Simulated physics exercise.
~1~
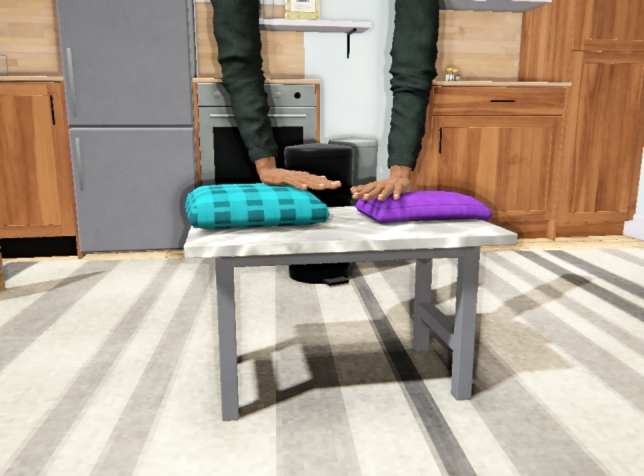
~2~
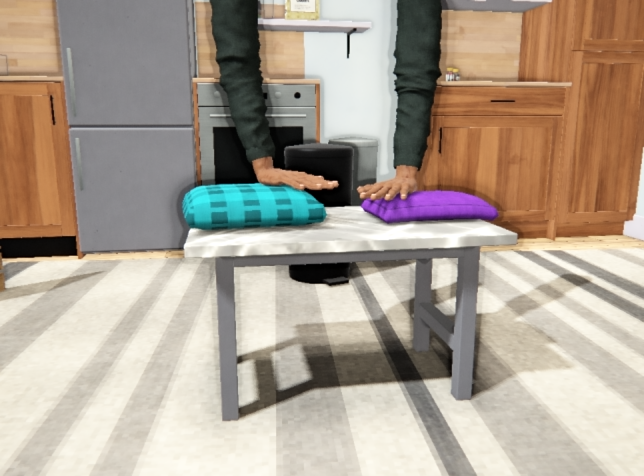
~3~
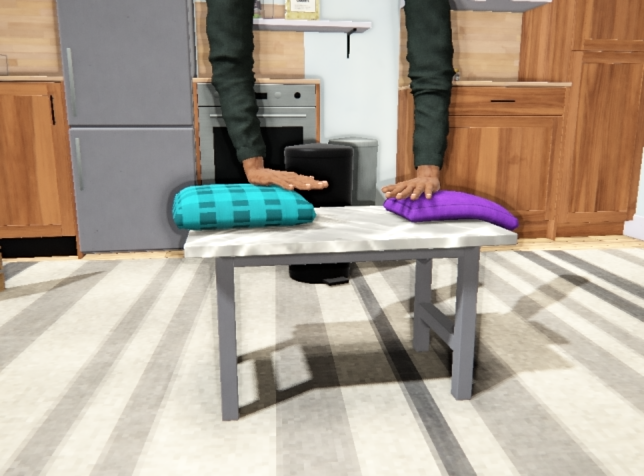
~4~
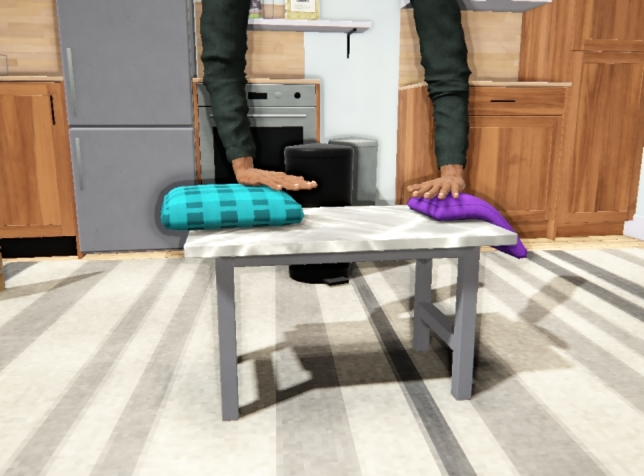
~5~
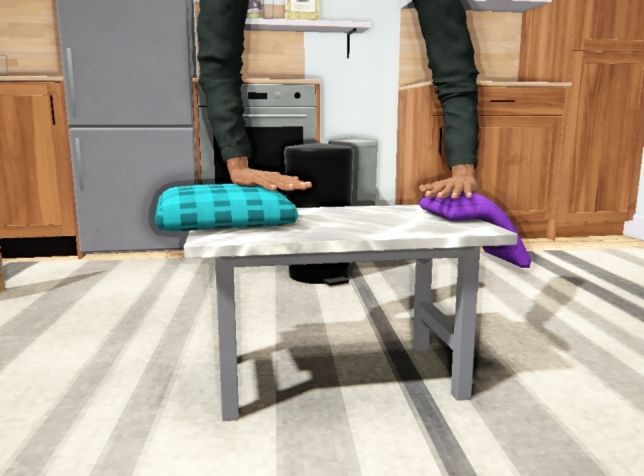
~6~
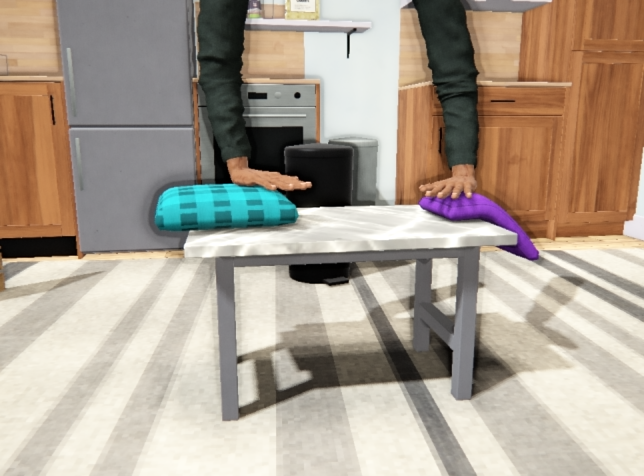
Two hands push a turquoise cushion left and a purple sack right until the sack droops over the table's edge.
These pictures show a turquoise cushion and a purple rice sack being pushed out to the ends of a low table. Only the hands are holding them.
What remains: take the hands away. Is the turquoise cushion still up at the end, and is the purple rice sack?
One by one: The turquoise cushion ends up resting on it, the purple rice sack ends up off it.
Then, 0.32 s later than the last view, cushion at rest; rice sack falling near (491, 260).
Then, 0.56 s later than the last view, cushion at rest; rice sack on the floor near (515, 353).
Finally, cushion at rest; rice sack on the floor near (532, 354). The turquoise cushion stays up there and the purple rice sack tips over and falls.
